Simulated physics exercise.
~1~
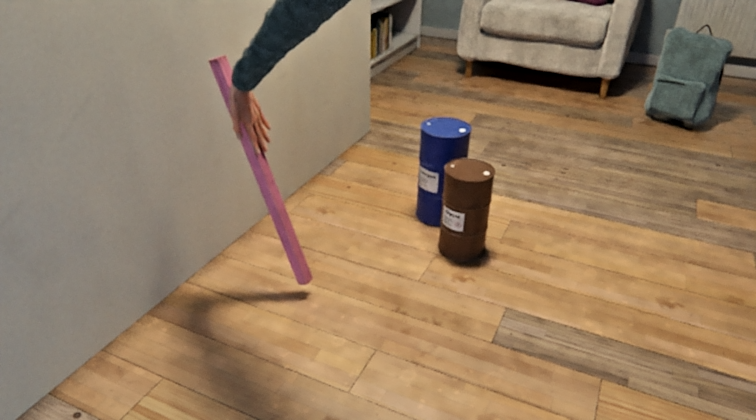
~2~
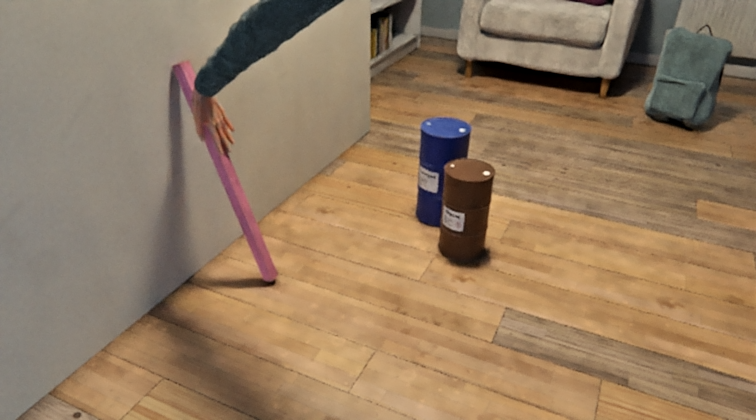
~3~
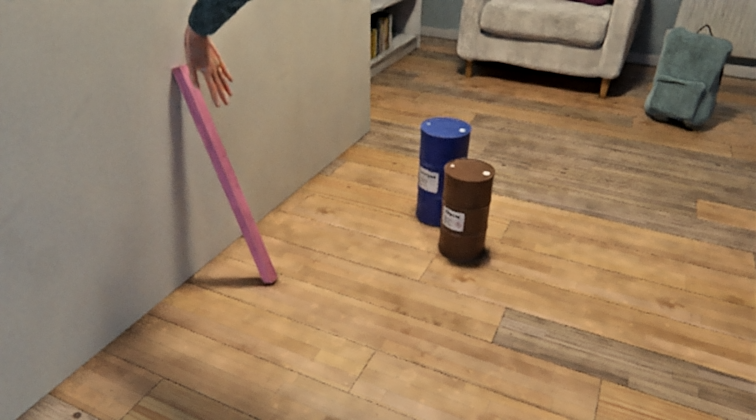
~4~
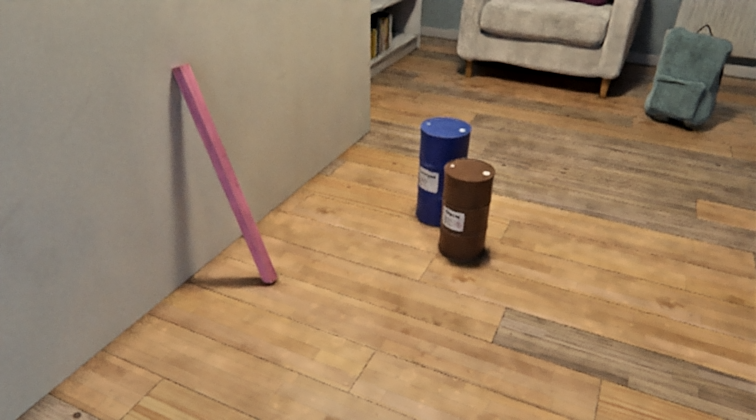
At the start, a hand in a teal sleeve holds a pink pole upright at a slant beside a pale wall, while a blue canister and a brown canister stand on the wooden floor to the right. The hand moves the pole left and sets it leaning, its top against the wall and its foot on the floorboards. The fingers then let go, and the hand draws back upward. Once the arm is out of view, the pole stays leaning in the same place, and both canisters remain standing where they were.
